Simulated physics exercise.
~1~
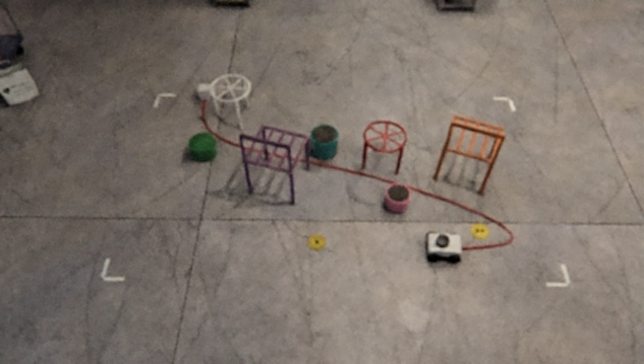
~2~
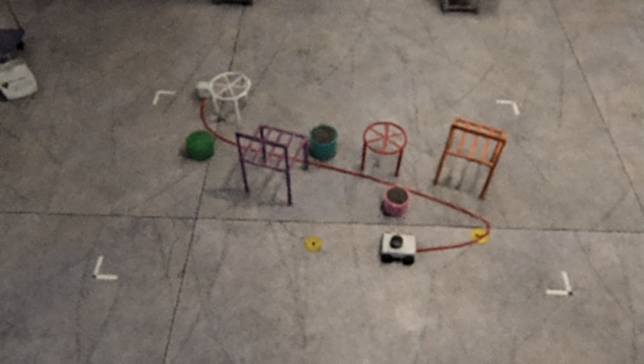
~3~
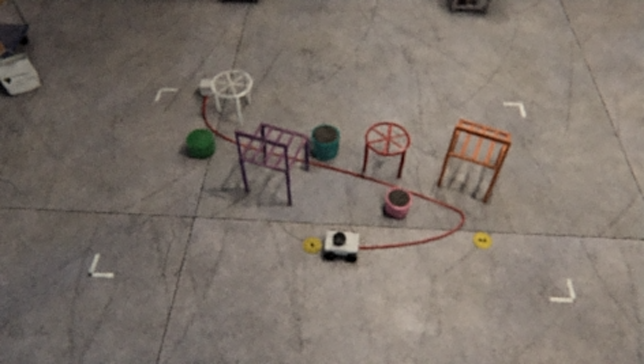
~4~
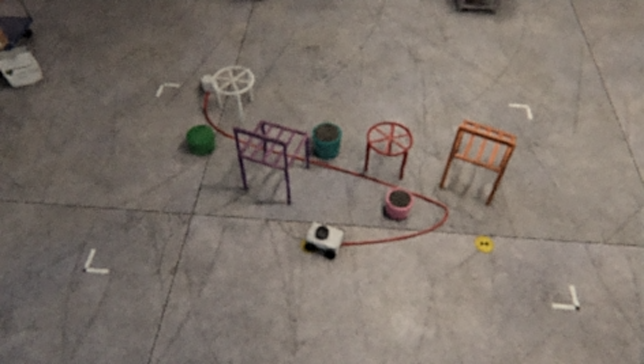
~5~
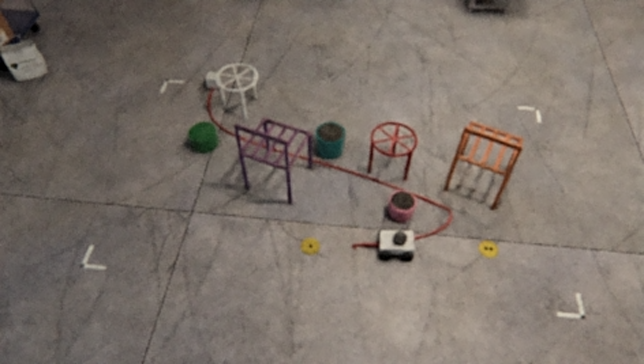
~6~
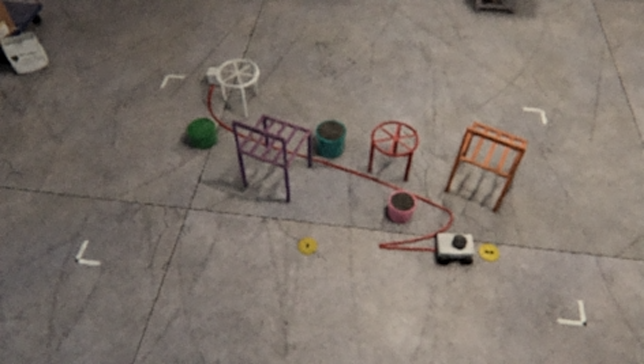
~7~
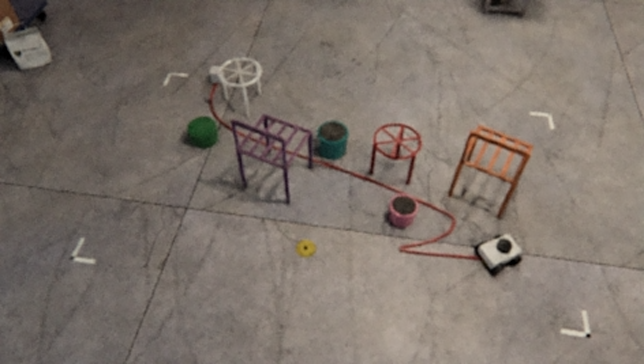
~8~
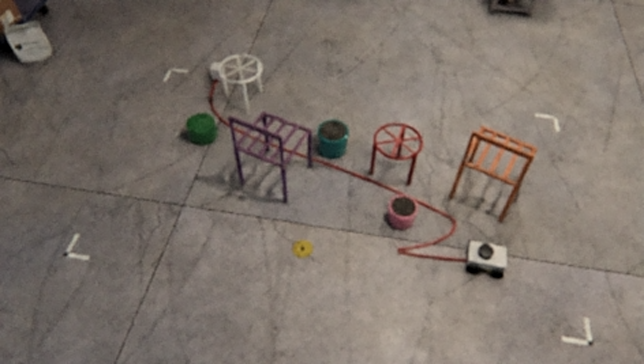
On a grey shop floor, a small white cart sits at the lower right, trailing a red lead that winds back among chairs, stools and pots toward a white stool. The cart drives left in front of the pink pot, drawing the lead's loop in with it, and reaches the left yellow mark. It then reverses direction and heads right, leaving the lead folded in a narrow bend behind it. It reaches the right yellow mark, covers it and halts there, the lead still lying in curves and the furniture and pots still standing in place.
